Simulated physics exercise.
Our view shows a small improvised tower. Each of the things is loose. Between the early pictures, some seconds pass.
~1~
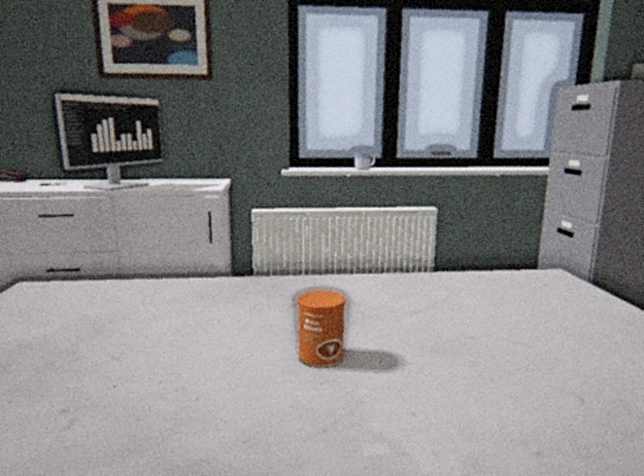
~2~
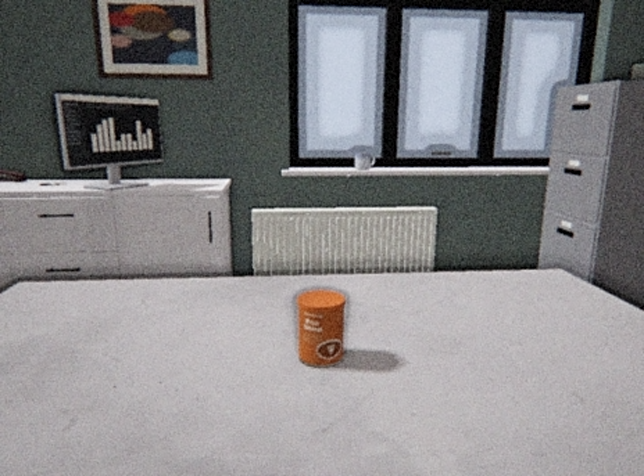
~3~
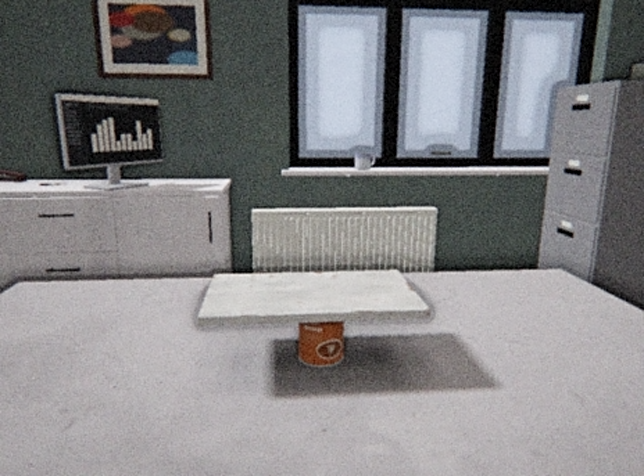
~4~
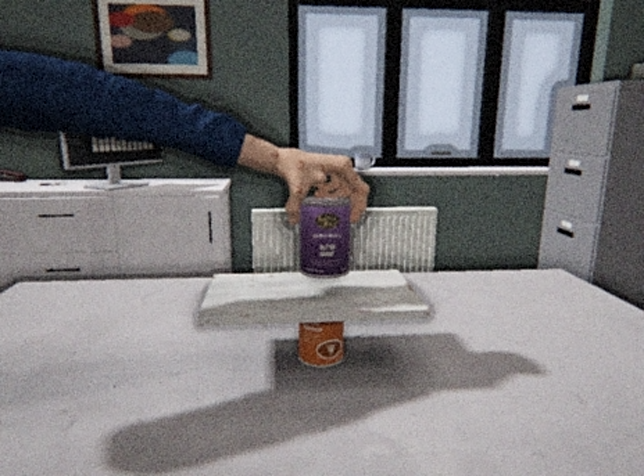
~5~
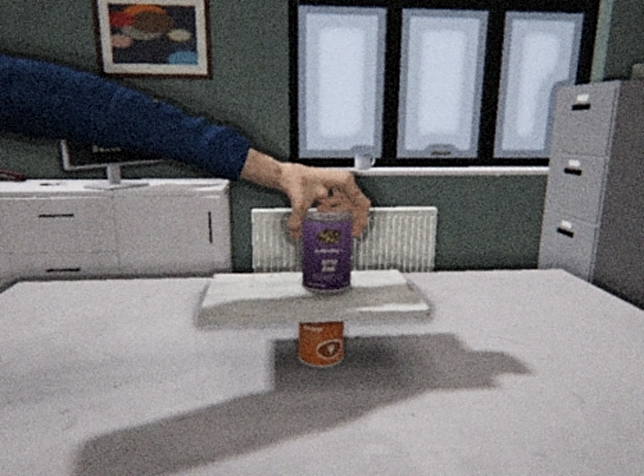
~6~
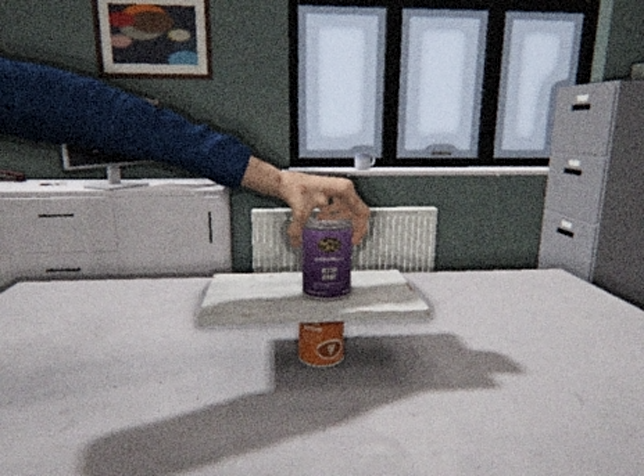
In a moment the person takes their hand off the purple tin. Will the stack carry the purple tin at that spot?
It stands.
Then, 0.50 s past the last view, nothing moves.
Then, 1.30 s past the last view, purple tin resting near (327, 259).
Finally, all 3 still in place. Final places as the last picture's camera would see them, purple tin near (327, 259). The stack keeps its balance.
